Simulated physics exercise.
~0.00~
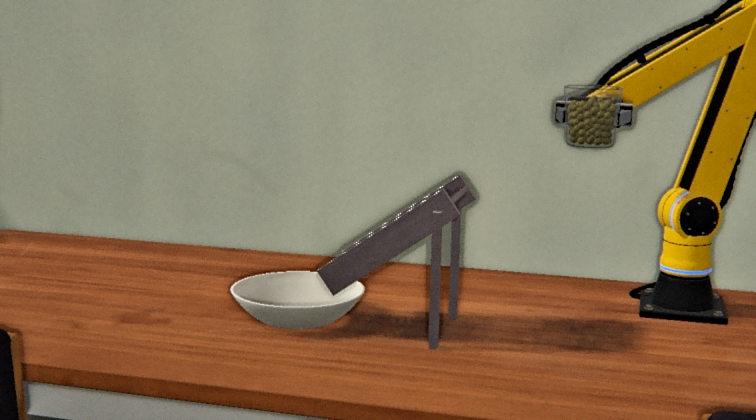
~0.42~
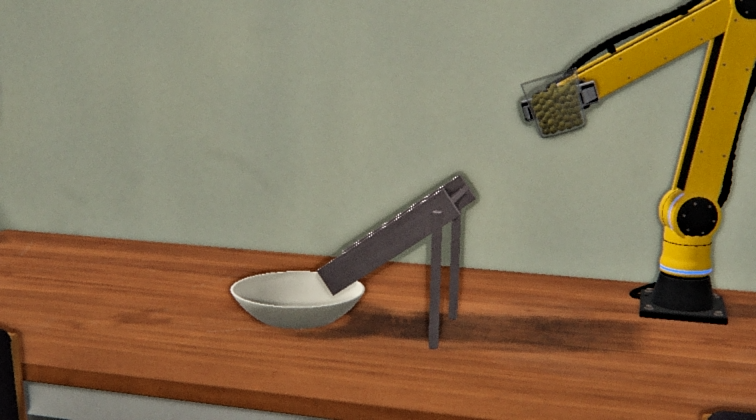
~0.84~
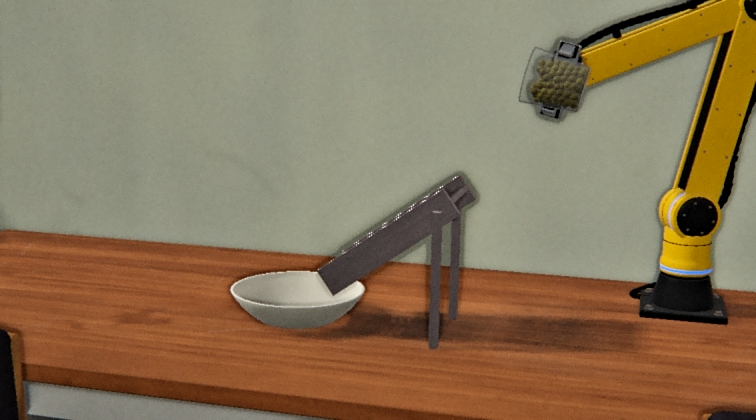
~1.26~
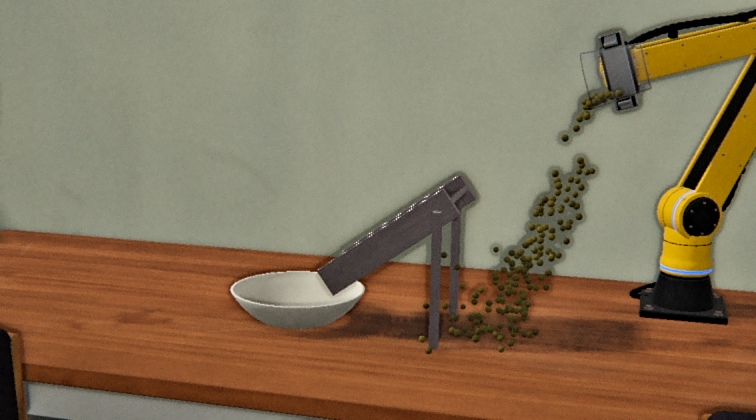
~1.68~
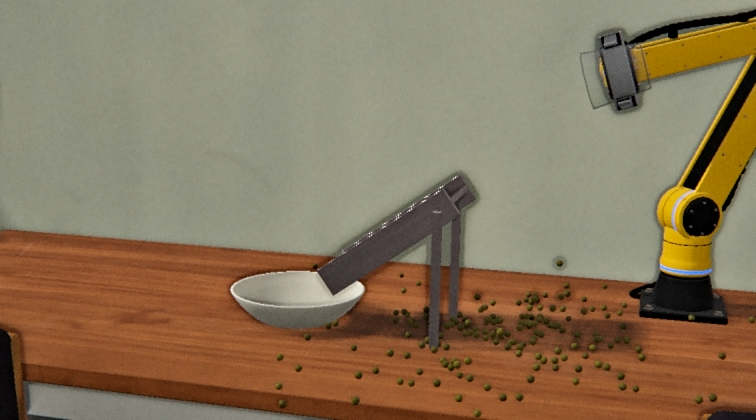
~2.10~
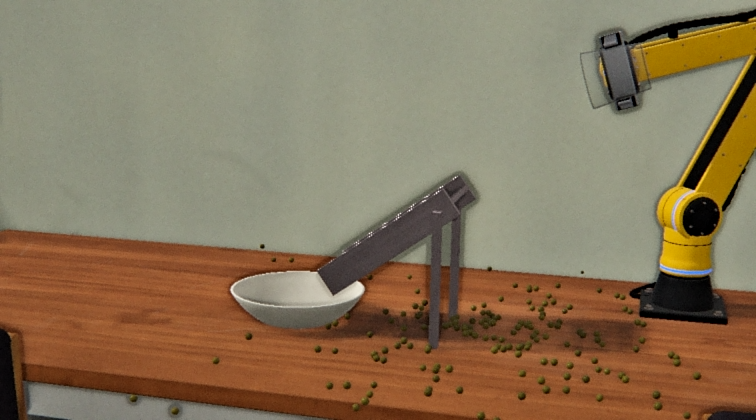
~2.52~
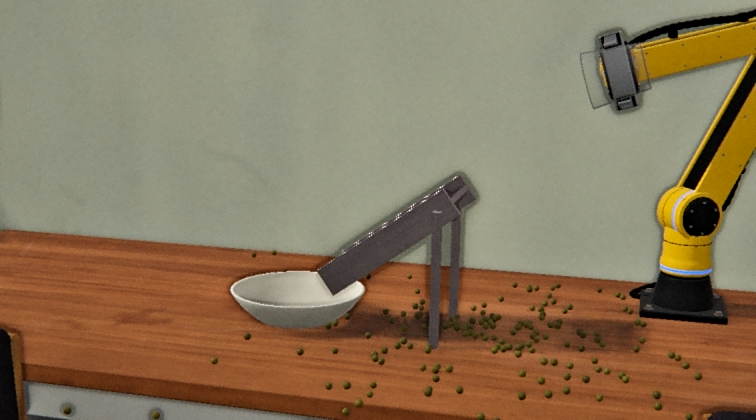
In this clip, a yellow robot arm moves a clear beaker of small olive-colored beads left, tipping it over, then draws back right and pours them out short of a sloped chute; the beads scatter across the wooden table, with none seen in the white bowl.
